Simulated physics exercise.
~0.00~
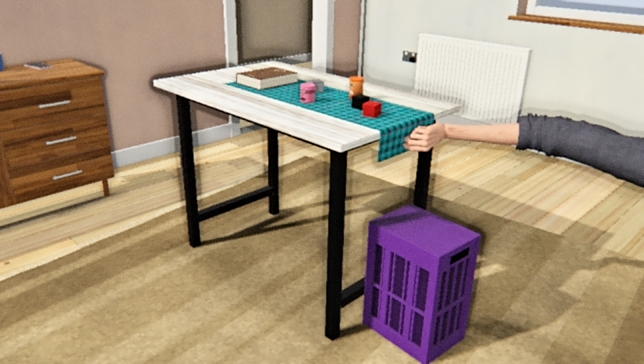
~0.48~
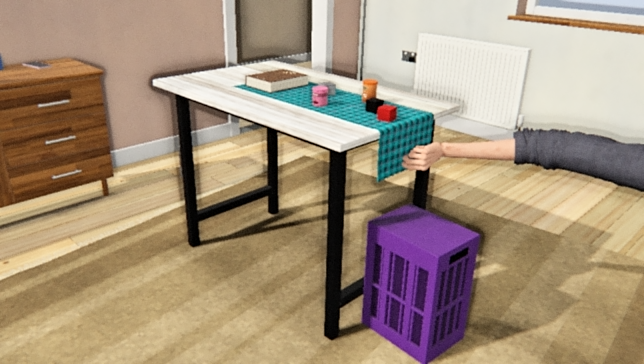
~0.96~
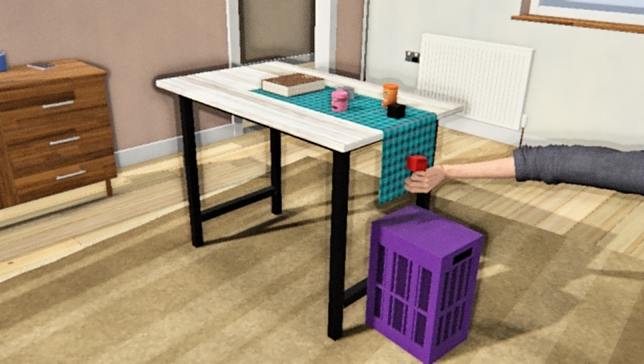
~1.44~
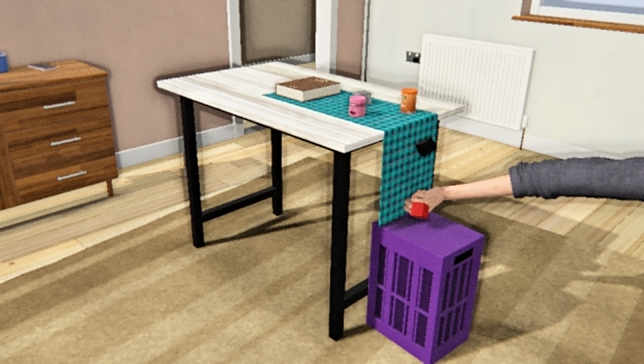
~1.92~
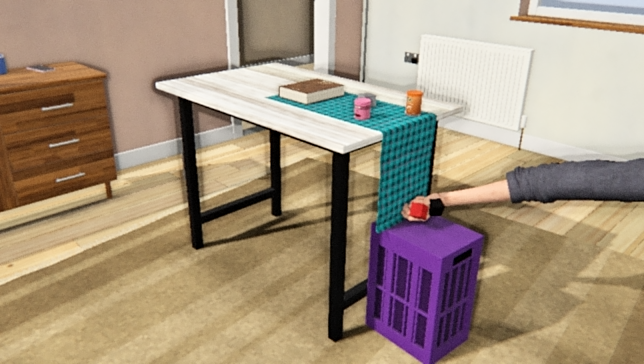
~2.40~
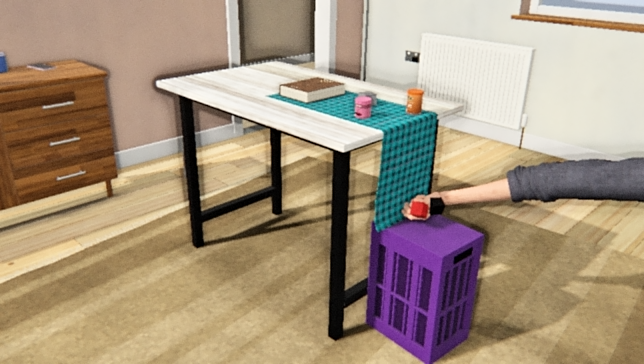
In a room, a hand pulling a turquoise runner down to a purple crate, red then black cubes dropping, others staying on the table.
